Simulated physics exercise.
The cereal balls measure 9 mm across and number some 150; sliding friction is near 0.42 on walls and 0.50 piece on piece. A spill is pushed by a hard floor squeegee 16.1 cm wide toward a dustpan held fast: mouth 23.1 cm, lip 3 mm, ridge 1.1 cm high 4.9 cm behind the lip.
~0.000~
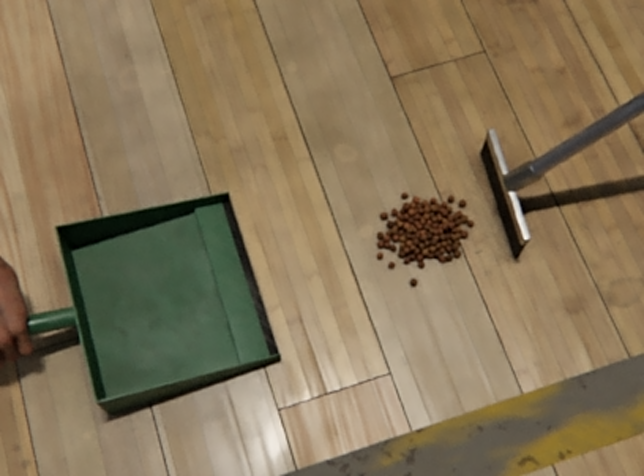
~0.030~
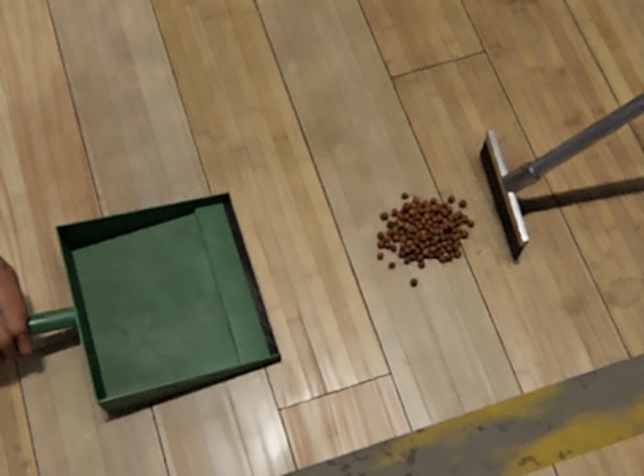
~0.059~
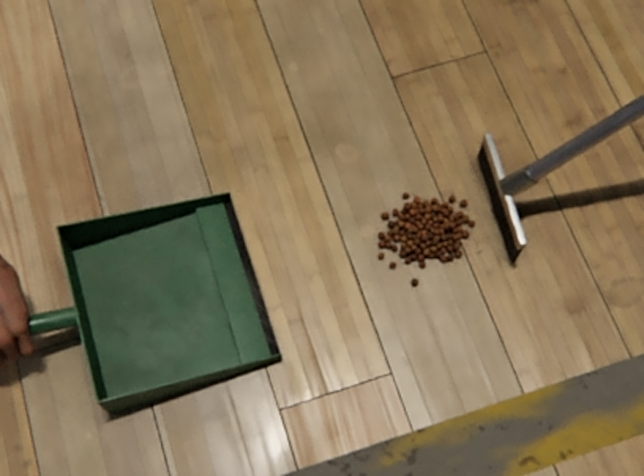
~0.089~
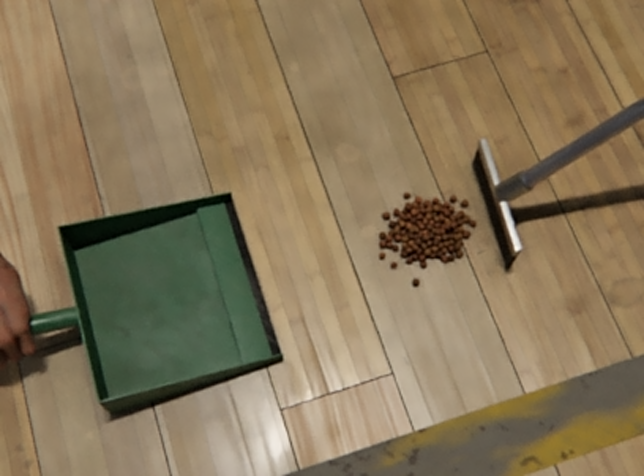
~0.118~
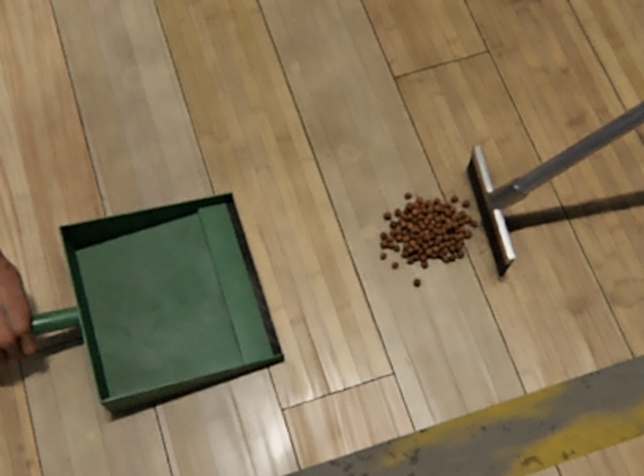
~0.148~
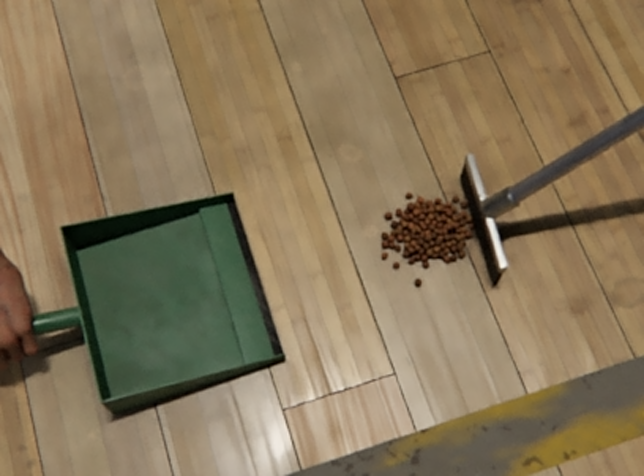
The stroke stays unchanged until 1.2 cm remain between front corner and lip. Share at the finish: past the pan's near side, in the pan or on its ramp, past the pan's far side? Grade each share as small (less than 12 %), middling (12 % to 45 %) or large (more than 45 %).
Near side - middling, pan - small, far side - small.
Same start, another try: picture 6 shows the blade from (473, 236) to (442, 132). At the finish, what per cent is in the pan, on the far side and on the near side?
Per cent by place - pan 25, far side 20, near side 0.
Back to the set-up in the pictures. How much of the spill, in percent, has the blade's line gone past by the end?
Something like 55 per cent, roughly.
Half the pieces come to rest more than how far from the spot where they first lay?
Median shift: Approx. 16 cm.
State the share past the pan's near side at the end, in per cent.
Roughly 20 %.
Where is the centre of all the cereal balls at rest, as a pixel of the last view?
Estimated resting centre: Around (320, 282).
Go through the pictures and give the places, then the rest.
Blade from (525, 240) to (490, 136), moved 0.0 cm, 0 of the pieces shifted so far; middle of the pieces at (426, 233); pan at (158, 306), in the first picture.
Blade from (524, 241) to (490, 137), moved 0.2 cm, 0 of the pieces shifted so far; middle of the pieces at (427, 233), in the second picture.
Blade from (521, 245) to (487, 140), moved 0.9 cm, 0 of the pieces shifted so far; middle of the pieces at (428, 233), in the third picture.
Blade from (516, 251) to (482, 146), moved 2.1 cm, 0 of the pieces shifted so far; middle of the pieces at (429, 232), in the fourth picture.
Blade from (509, 259) to (476, 153), moved 3.6 cm, 0 of the pieces shifted so far; middle of the pieces at (430, 233), in the fifth picture.
Blade from (502, 268) to (469, 161), moved 5.3 cm, 2 of the pieces shifted so far; middle of the pieces at (431, 233); pan at (162, 306). The blade's pace is about 0.54 m/s, heading 27 degrees towards the viewer's side, in the sixth picture.
After 0.43 s, middle of the blade 16 cm from the lip; 0 % over the lip, far side 0 %, near side 0 %.
Then, at 0.62 s, middle of the blade 7 cm from the lip; 0 % over the lip, far side 0 %, near side 15 %.
After 0.93 s, middle of the blade 2 cm from the lip; 5 % over the lip, far side 0 %, near side 20 %.
In the end, at 1.6 s, near side 20 %, pan 5 %, far side 0 %, in front of the lip or behind the blade 75 %.
